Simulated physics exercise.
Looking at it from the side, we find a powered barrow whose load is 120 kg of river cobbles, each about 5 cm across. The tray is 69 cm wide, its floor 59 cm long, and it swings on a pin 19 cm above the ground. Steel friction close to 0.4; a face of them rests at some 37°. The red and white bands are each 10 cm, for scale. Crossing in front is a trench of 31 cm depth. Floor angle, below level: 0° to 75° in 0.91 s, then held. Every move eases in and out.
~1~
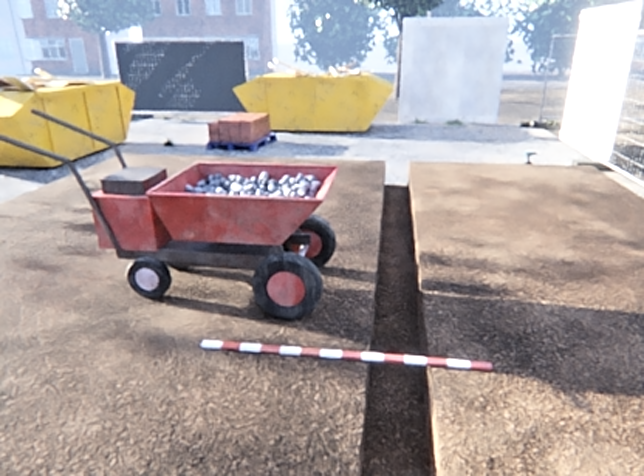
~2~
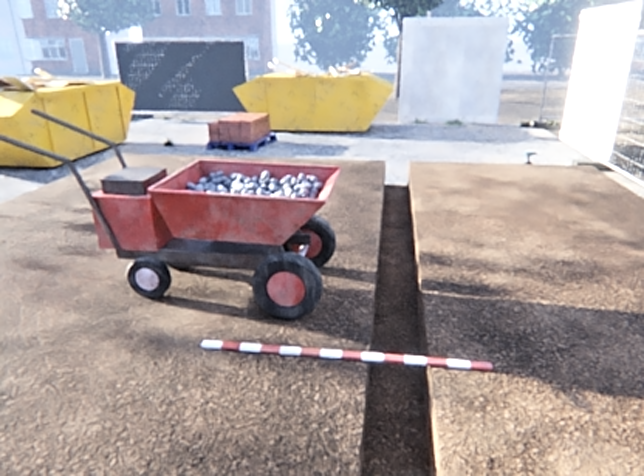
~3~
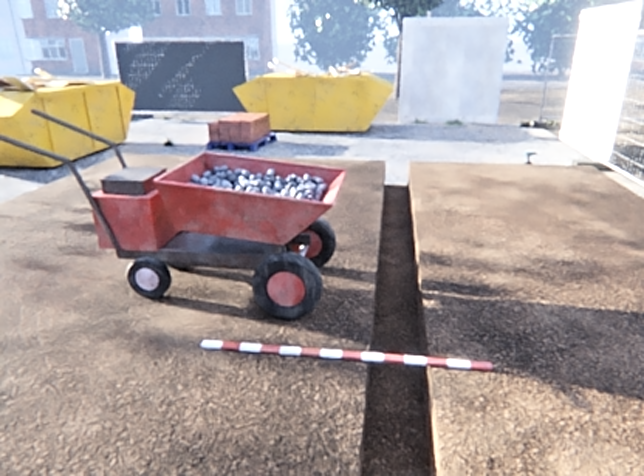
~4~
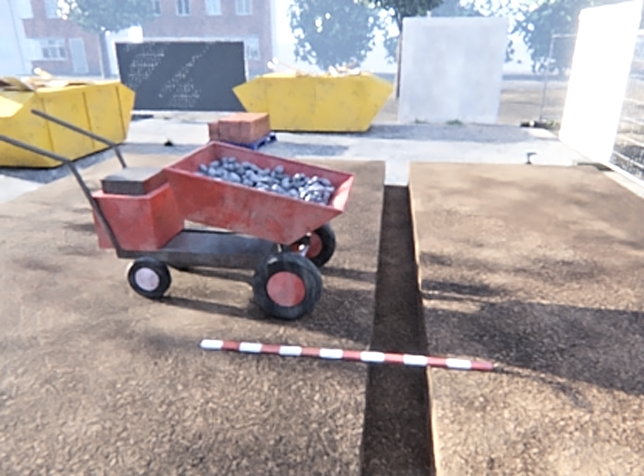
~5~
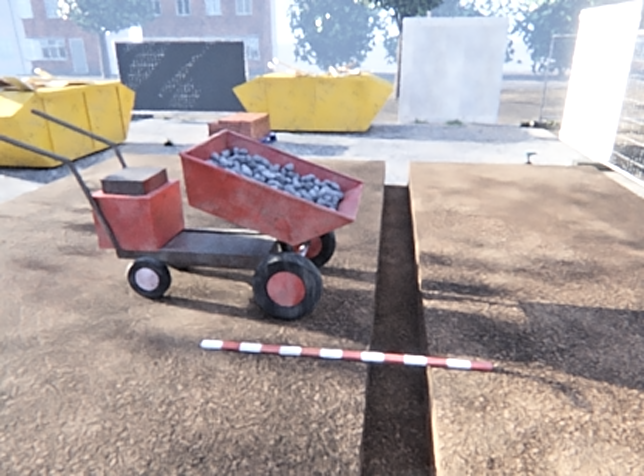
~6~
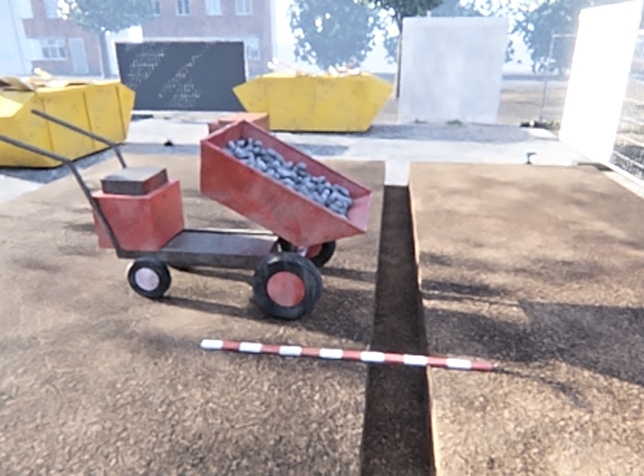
On a building site, a red powered barrow steadily tilts its stone-filled tray toward the right.
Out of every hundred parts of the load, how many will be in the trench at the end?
Close to 60 in every hundred.
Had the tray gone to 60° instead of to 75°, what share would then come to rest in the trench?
I'd guess some 60 in a hundred.
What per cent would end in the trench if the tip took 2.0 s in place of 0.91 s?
I'd put it at some 70 in a hundred.
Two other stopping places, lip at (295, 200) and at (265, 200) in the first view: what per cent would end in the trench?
From the first place around 90 per cent, from the other around 70.
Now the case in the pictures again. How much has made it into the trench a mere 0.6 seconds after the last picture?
Roughly 25% by that time.
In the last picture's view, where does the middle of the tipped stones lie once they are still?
Middle at around (416, 322), I'd say.
Then, 0.3 s after the last picture the floor is at 63°, 100 % in the tray; the foremost stones are at (380, 251).
Then, 0.6 s after the last picture the floor is at 75°, 57 % in the tray, 26 % in the trench, 18 % past the trench; the foremost stones are at (459, 299).
Then, 1.0 s after the last picture the floor is at 75°, 9 % in the tray, 51 % in the trench, 40 % past the trench; the foremost stones are at (563, 302).
Then, 2.9 s after the last picture the floor is at 75°, 0 % in the tray, 60 % in the trench, 40 % past the trench; the foremost stones are past the picture's edge.
